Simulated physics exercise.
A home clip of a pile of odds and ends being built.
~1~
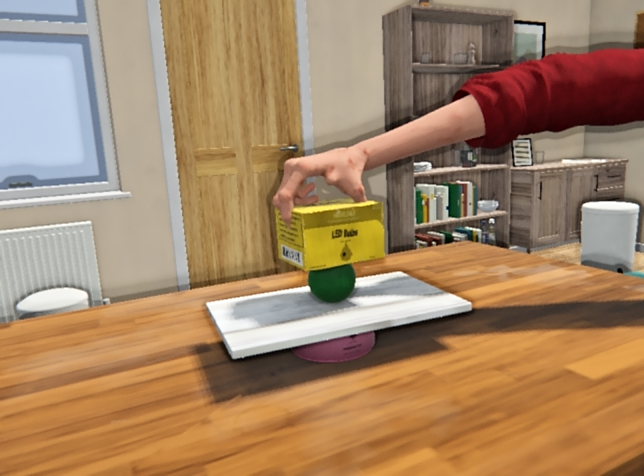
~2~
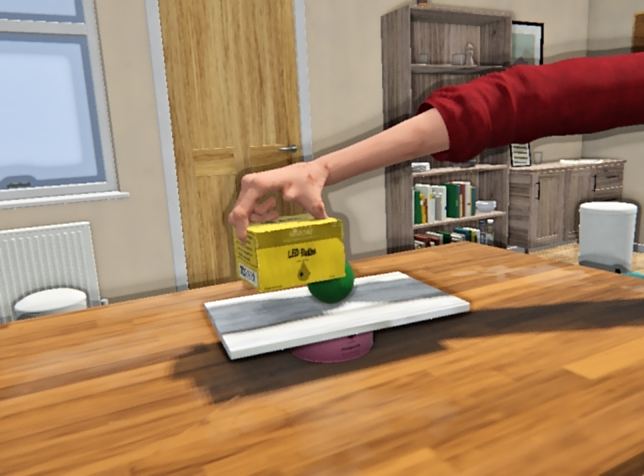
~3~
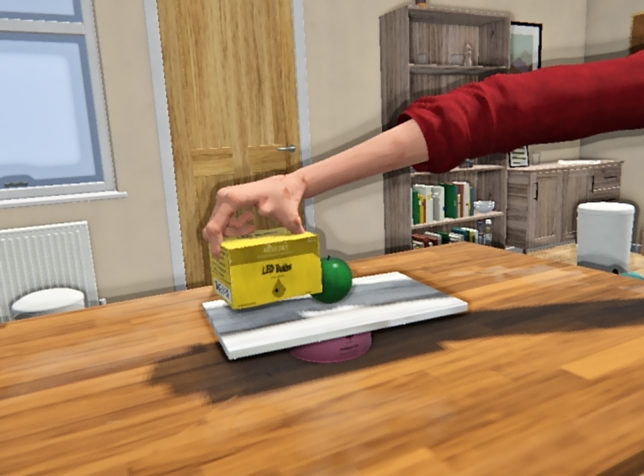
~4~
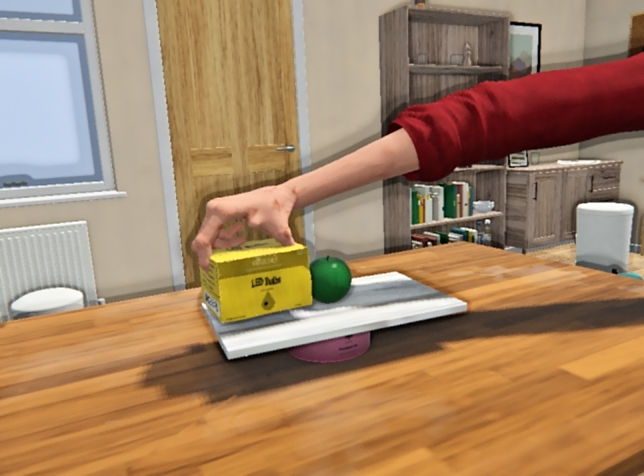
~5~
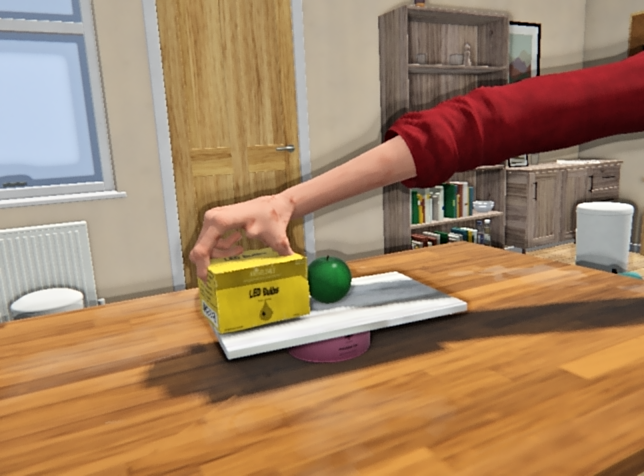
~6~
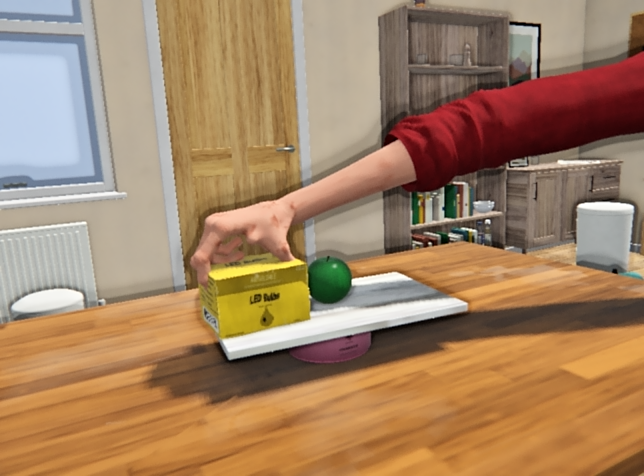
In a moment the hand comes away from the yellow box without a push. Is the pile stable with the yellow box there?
As it turns out, it keeps its balance.
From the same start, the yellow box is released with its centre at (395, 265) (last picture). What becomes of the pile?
Then it holds.
Then, 0.20 s past the last view, nothing moves.
Then, 0.50 s past the last view, yellow box resting near (253, 293).
Finally, all 4 still in place. Final places as the last picture's camera would see them, yellow box near (253, 293). The pile stays up.
